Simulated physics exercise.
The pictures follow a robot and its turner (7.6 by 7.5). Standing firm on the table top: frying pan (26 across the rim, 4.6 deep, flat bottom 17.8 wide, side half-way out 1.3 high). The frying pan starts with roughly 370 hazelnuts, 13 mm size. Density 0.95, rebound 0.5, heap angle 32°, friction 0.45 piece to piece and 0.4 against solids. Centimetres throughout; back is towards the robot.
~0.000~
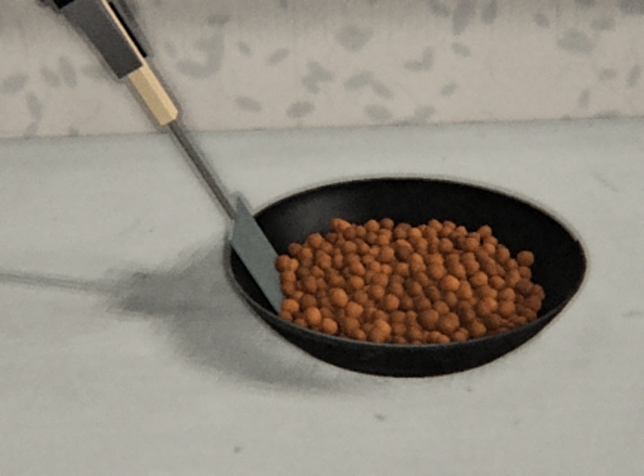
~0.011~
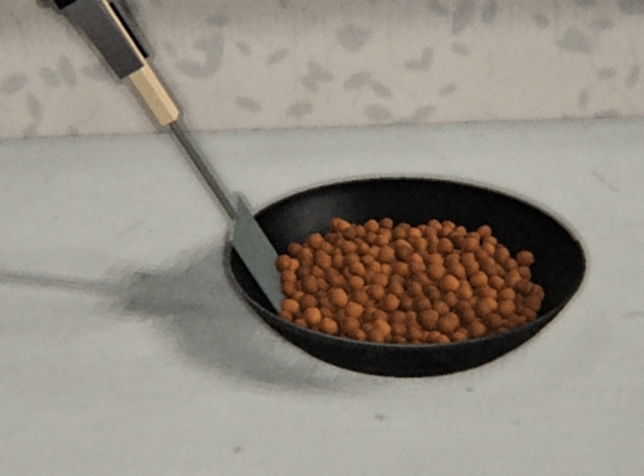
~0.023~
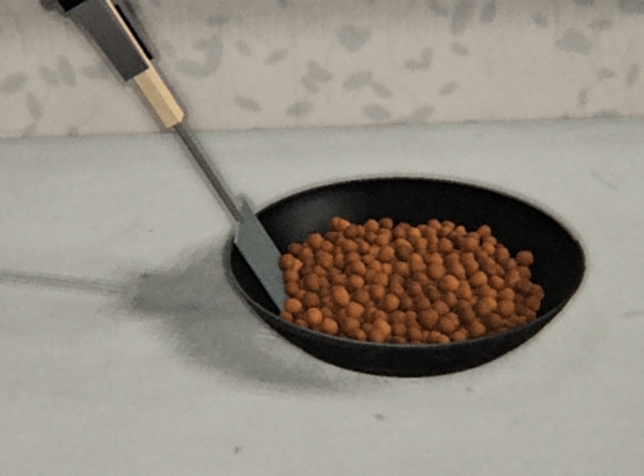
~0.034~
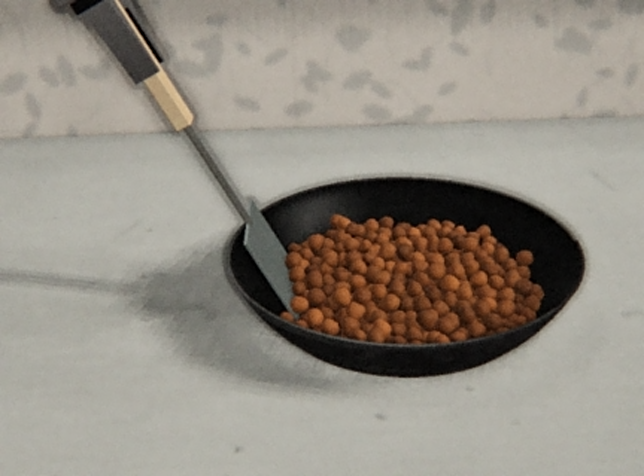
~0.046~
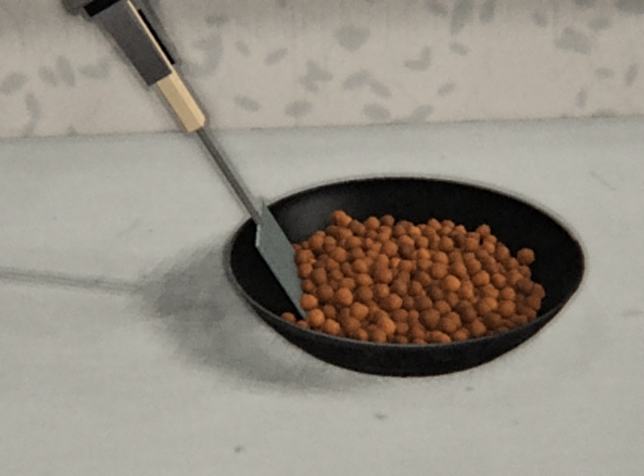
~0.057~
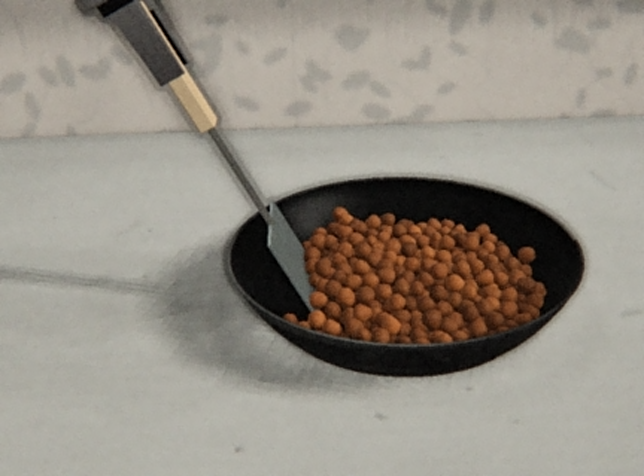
On a pale table top, a turner slides right inside a frying pan, nudging hazelnuts.
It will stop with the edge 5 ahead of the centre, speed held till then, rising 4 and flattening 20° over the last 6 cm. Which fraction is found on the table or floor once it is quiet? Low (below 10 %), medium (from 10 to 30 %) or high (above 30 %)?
A low share, below 10 %, ends on the table or floor.
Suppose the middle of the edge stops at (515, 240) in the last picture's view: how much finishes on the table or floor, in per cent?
Some 15 per cent.
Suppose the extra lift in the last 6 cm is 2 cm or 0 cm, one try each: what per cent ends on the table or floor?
Some 0 and 0 per cent.
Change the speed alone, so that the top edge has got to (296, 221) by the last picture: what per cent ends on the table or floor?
Some 15 per cent.
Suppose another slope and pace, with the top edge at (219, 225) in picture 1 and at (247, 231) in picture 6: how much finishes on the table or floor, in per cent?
Some 0 per cent.
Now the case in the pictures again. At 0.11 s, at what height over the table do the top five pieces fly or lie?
Some 5 cm.
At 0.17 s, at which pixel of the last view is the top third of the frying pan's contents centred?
At about (448, 262).
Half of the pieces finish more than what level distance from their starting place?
Roughly 3 cm.
After 0.11 s, sloping 63°, highest piece 6 above the table; 372 in the frying pan.
After 0.17 s, sloping 55°, highest piece 7 above the table; 372 in the frying pan.
After 0.39 s, sloping 43°, highest piece 6 above the table; 366 in the frying pan, 3 on the table or floor, 3 on the blade or in flight.
After 1.44 s, sloping 43°, highest piece 5 above the table; 366 in the frying pan, 6 on the table or floor.
At rest, 366 in the frying pan, 6 on the table or floor. That is 2 % on the table or floor.
